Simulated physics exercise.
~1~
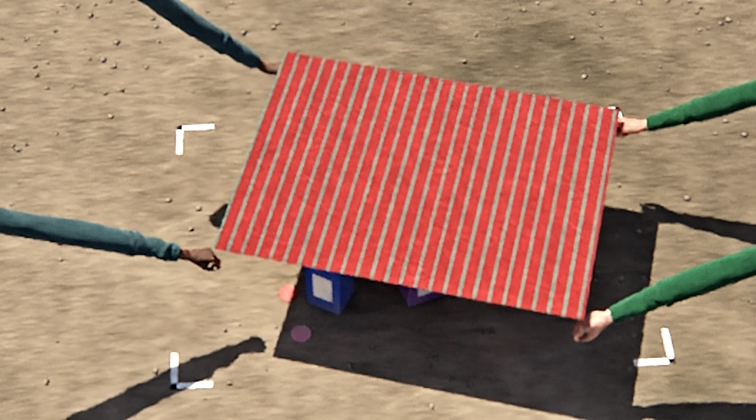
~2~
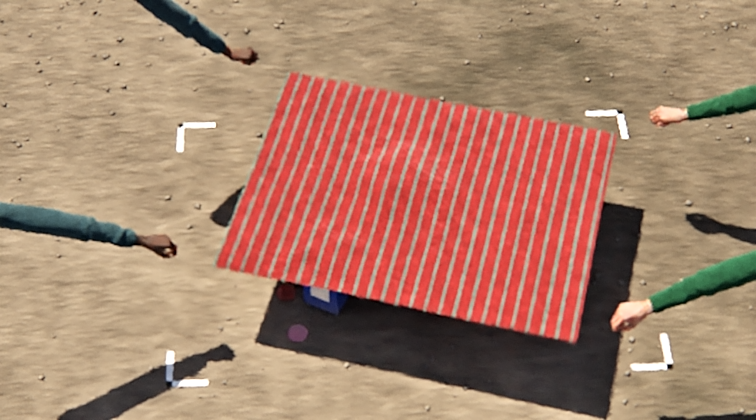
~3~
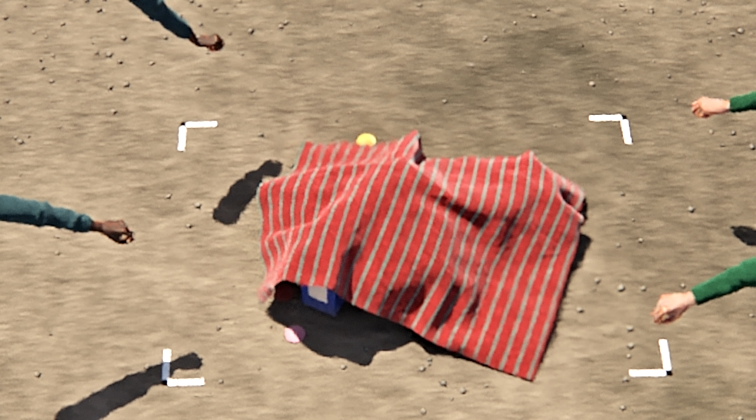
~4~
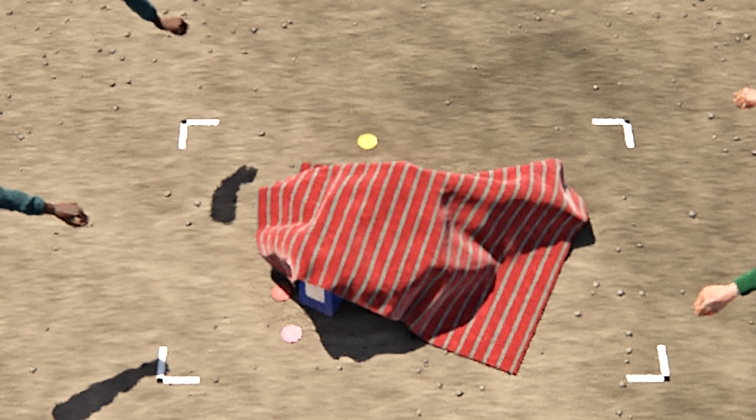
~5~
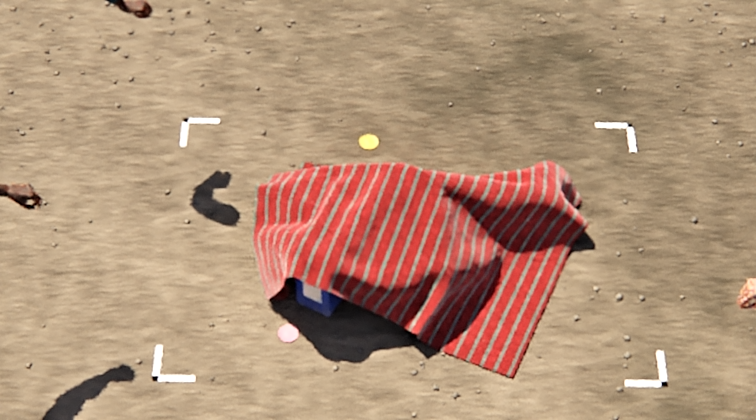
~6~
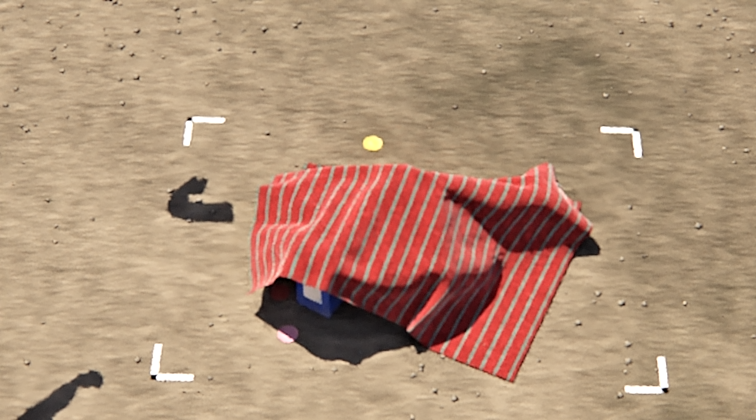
At first, two teal-sleeved arms on the left and two green-sleeved arms on the right surround a red striped blanket held flat above bare, gritty ground, with a blue box and small red and pink discs showing near its lower edge. The hands let go and draw apart as the blanket drops, still nearly flat. It then crumples over the objects, folding into humps and revealing a yellow disc beyond its top edge. The arms withdraw out of view while the cloth settles. It ends rumpled over the red disc, with the blue box peeking out and the yellow and pink discs uncovered.
